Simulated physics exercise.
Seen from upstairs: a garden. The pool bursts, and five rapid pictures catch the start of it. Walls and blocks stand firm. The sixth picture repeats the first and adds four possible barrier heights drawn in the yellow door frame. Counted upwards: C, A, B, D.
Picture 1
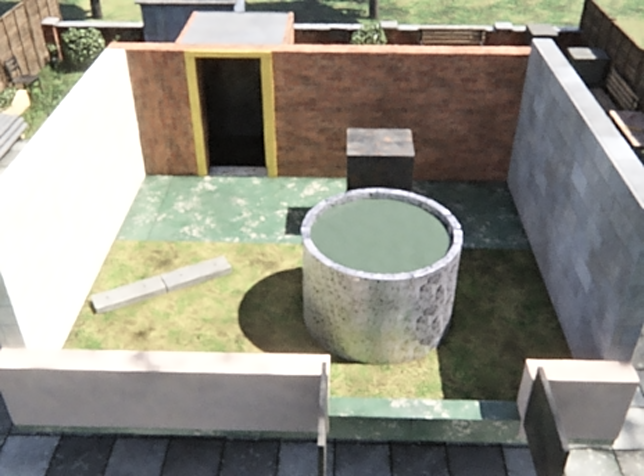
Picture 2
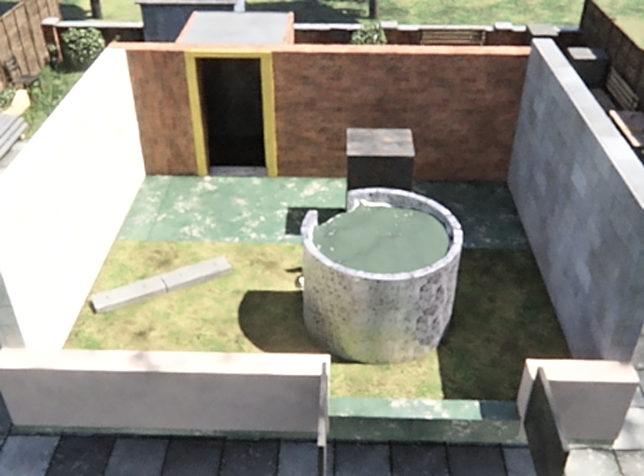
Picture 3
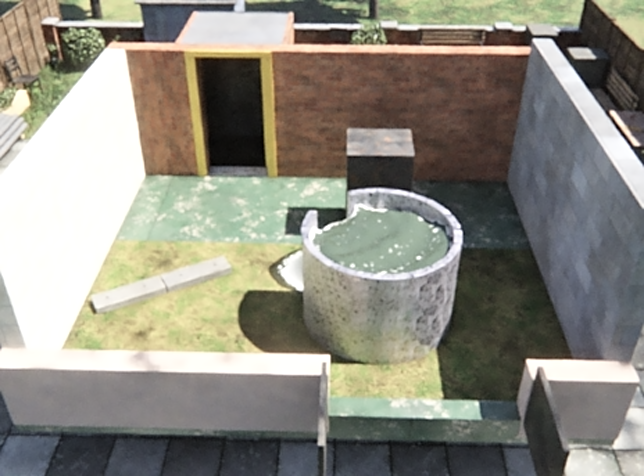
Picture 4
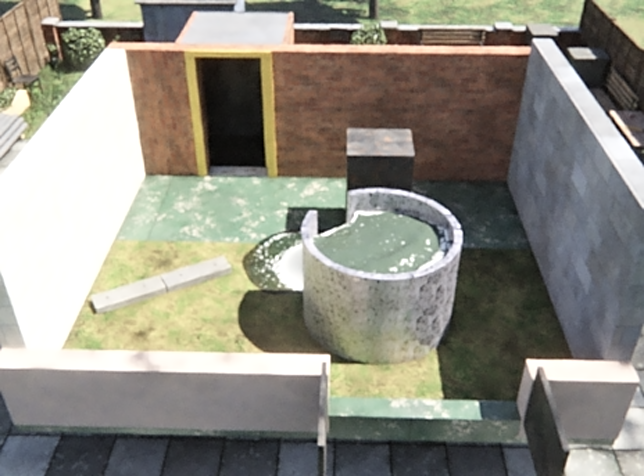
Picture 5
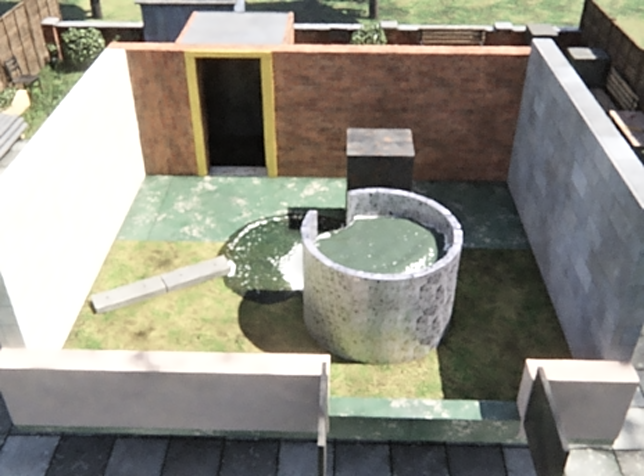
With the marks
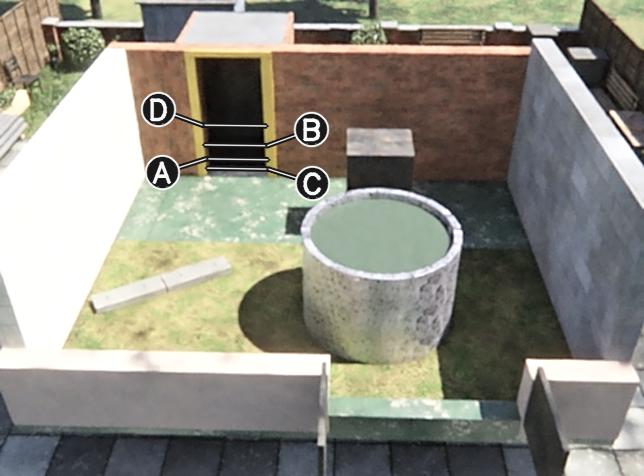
A round grey stone tank brimming with green water stands in a small walled yard seen from upstairs, the view never shifting. Behind it are a dark block and a brick wall with a yellow-framed doorway at left, while pale slabs lie on the patchy grass to the left. A gap opens in the tank's back-left rim, and foaming water pours out, spreading leftward over the ground to the slabs as the level inside drops slightly.
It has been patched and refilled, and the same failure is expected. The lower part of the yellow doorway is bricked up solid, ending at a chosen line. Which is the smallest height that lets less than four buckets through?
I would pick line A.
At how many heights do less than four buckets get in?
Three of the four.
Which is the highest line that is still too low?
The answer is C.
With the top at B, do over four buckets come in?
No, that is safe.
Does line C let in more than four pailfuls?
Yes, it does.
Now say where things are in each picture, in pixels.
The first frame shows water in the pool at rest, its middle at (381, 236); foot of the yellow doorway at (238, 176); open gate at (428, 354).
In the second frame, water covers 1 % of the ground, its front hidden from here.
In the third frame, 3 % of the ground under water, visible out to (276, 268).
In the fourth frame, 6 % of the ground under water, visible out to (276, 236).
In the fifth frame, 11 % of the ground under water, visible out to (255, 223).
In white, A at (237, 159); B at (235, 145); C at (237, 168); D at (234, 125); from the bottom up C, A, B, D.
With A, a splash gets over, under a bucket.
With B, nothing gets over.
With C, about 9 bucketfuls get in.
With D, nothing gets over.
